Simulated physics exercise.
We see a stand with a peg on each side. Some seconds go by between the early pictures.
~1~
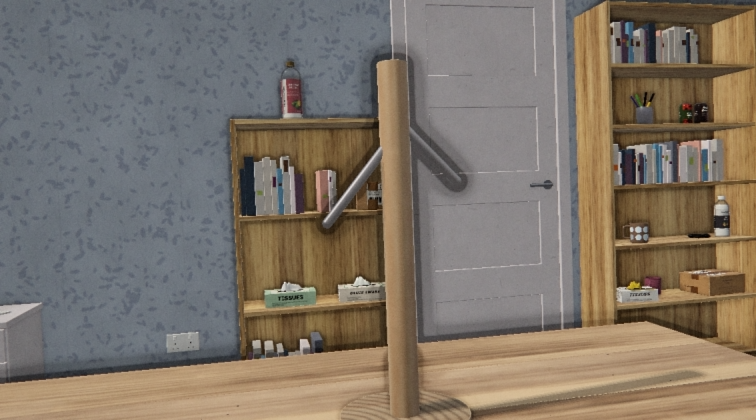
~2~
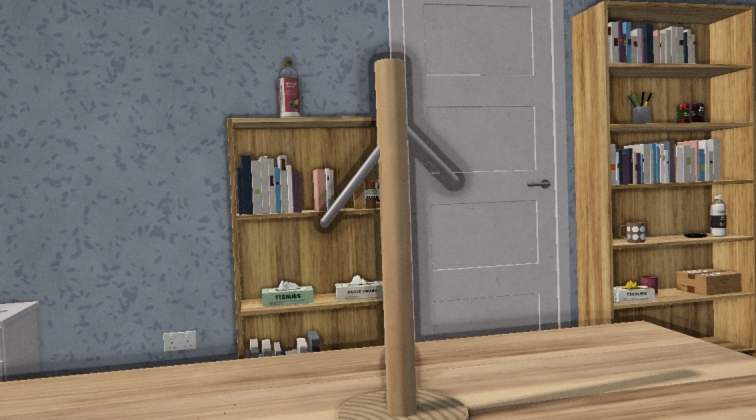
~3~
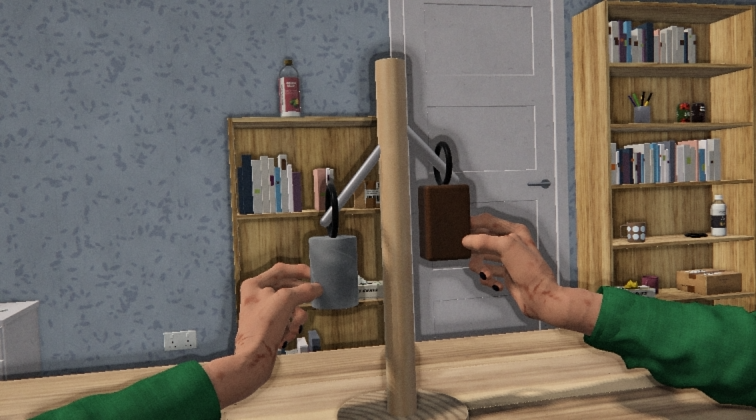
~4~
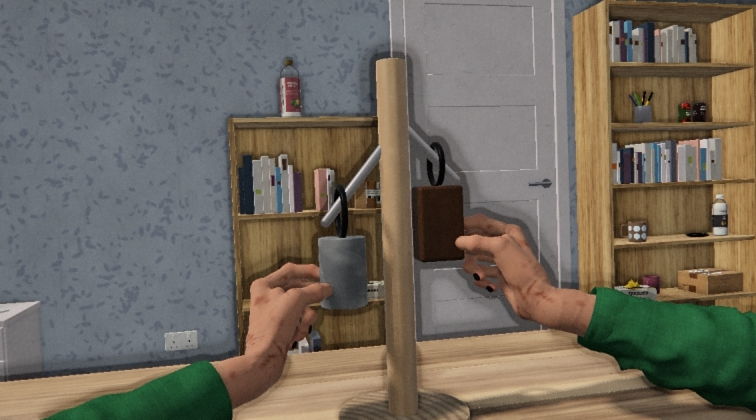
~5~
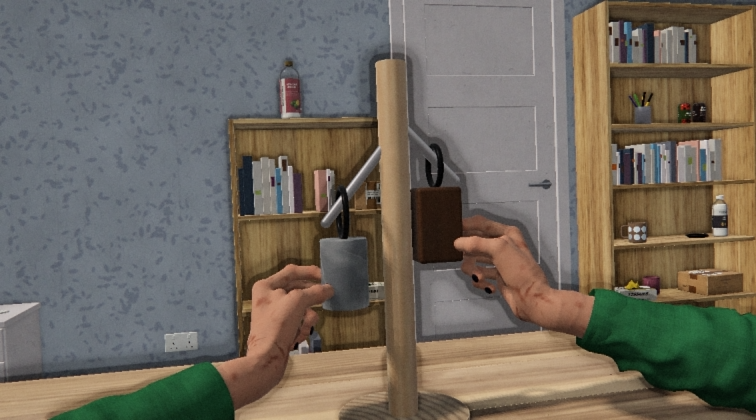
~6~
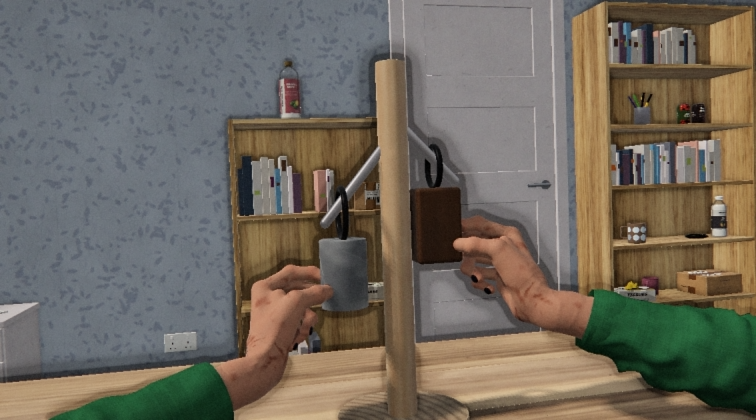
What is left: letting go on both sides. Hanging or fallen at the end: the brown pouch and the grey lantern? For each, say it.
In order: The brown pouch is going to lose its grip, the grey lantern is going to lose its grip.
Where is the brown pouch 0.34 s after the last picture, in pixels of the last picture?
About (514, 379).
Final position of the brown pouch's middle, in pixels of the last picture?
Its middle settles around (519, 387) in the last picture.
Then, 0.16 s after the last picture, brown pouch tipped 28° from how it was near (458, 246); grey lantern tipped 28° from how it was near (329, 302).
Then, 0.26 s after the last picture, brown pouch falling near (491, 358); grey lantern falling near (300, 369).
Then, 0.34 s after the last picture, brown pouch down below near (514, 379); grey lantern falling.
At rest, the brown pouch drops to the table, near (518, 387); the grey lantern drops to the table.
